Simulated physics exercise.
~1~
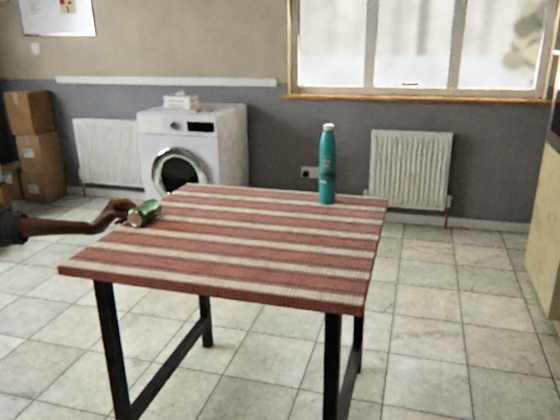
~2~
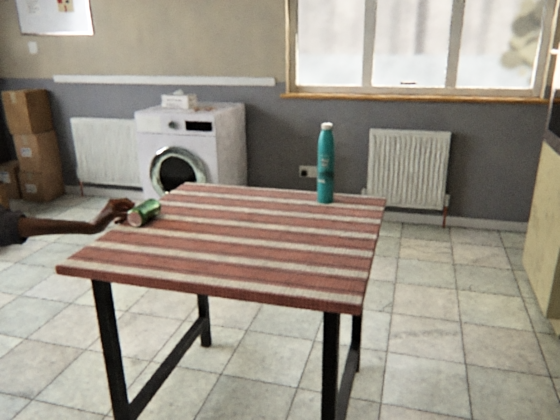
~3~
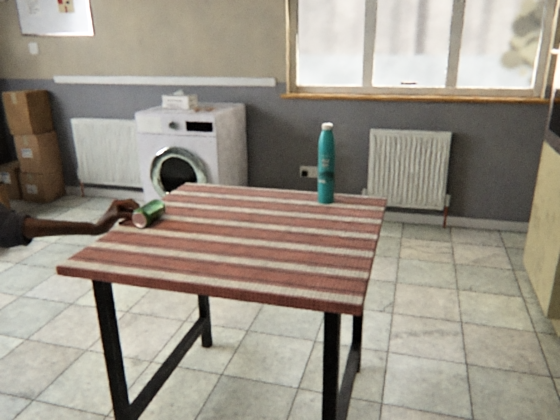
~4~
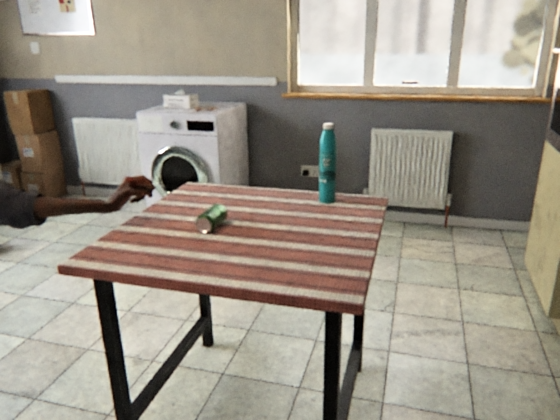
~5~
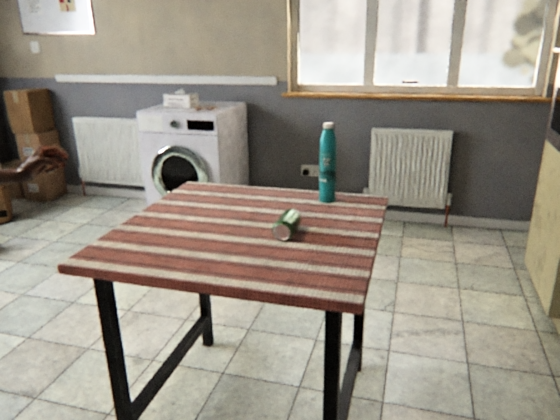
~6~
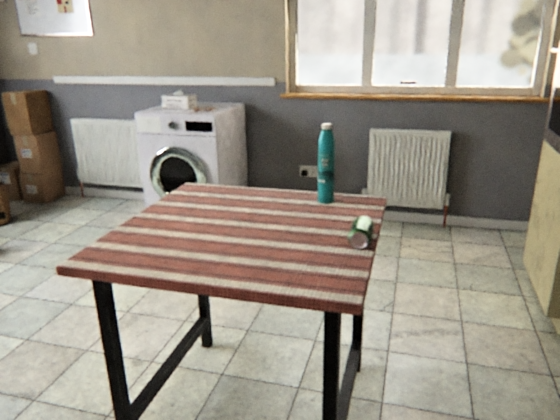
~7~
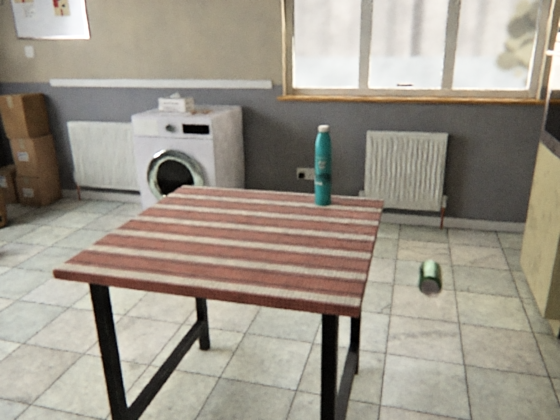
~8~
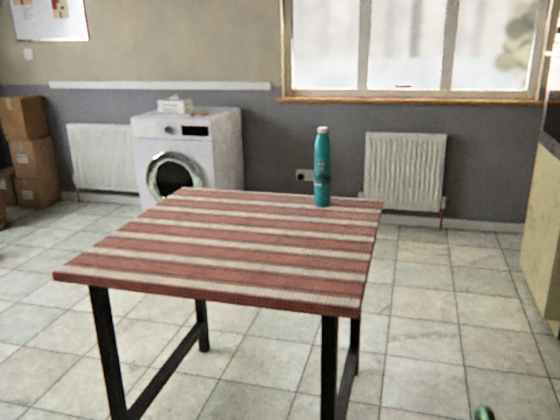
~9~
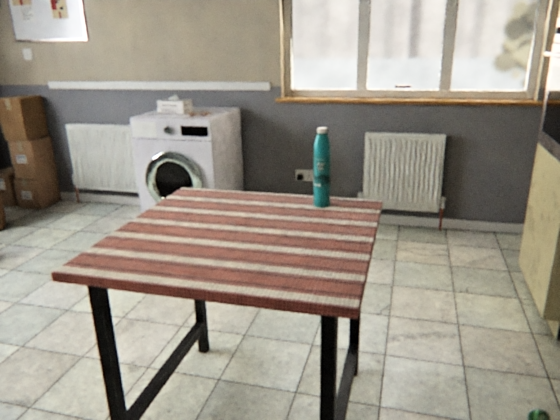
A green can lying on its side is pushed by a hand from the left edge of a red-and-white striped table, rolls right past a standing turquoise bottle, and drops off the right side, ending low at the lower right of the tiled room.
